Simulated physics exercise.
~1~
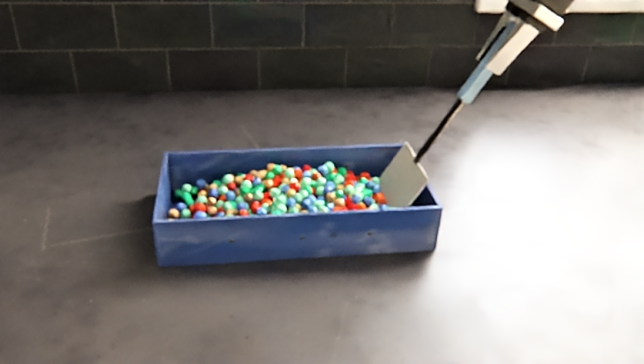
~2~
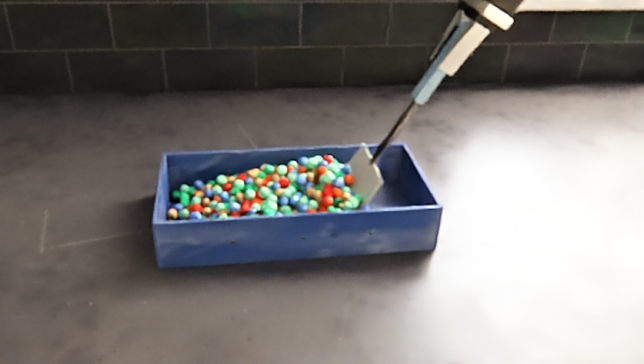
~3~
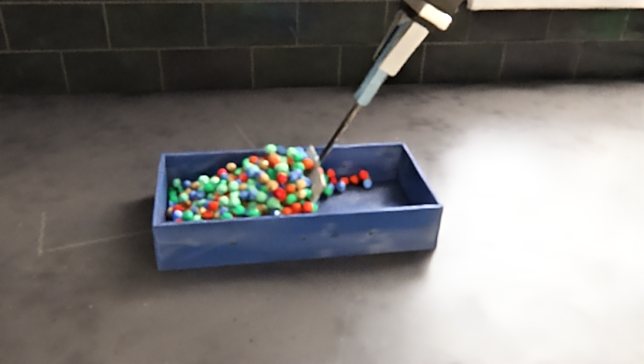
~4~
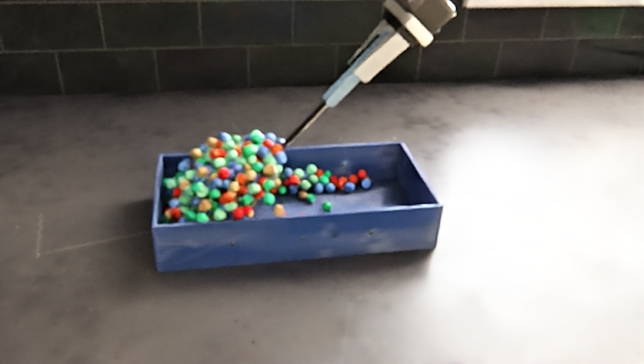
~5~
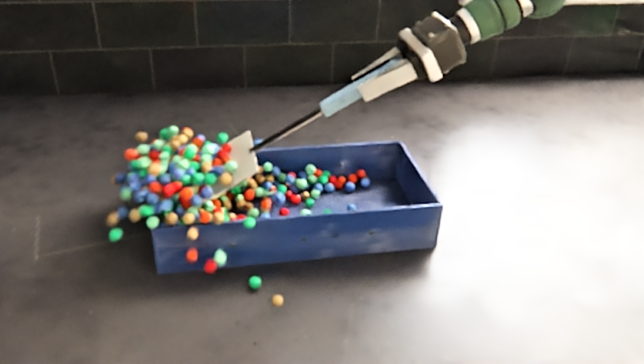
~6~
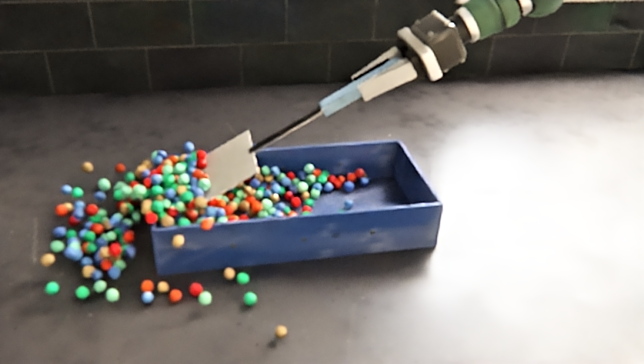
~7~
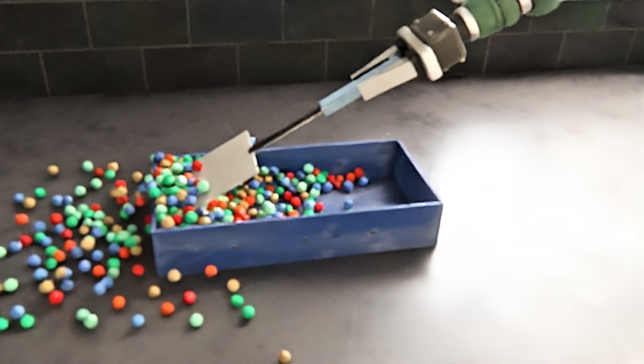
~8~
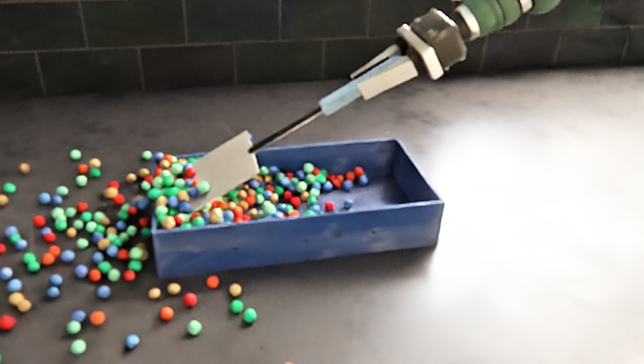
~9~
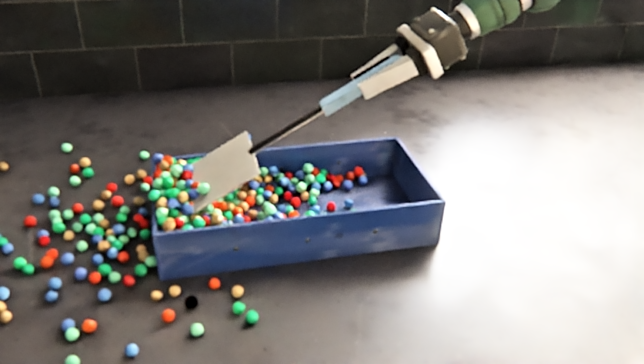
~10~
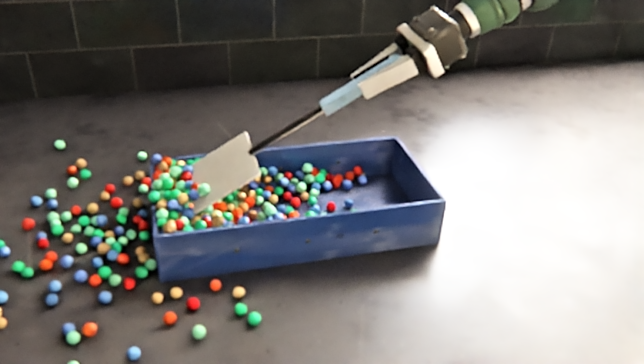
On a dark tabletop, a robot arm pushed a flat turner leftward through a blue tray of colorful round sweets, heaping them up until many spilled over the left end and scattered across the table, while the rest stayed inside beside the stopped blade.
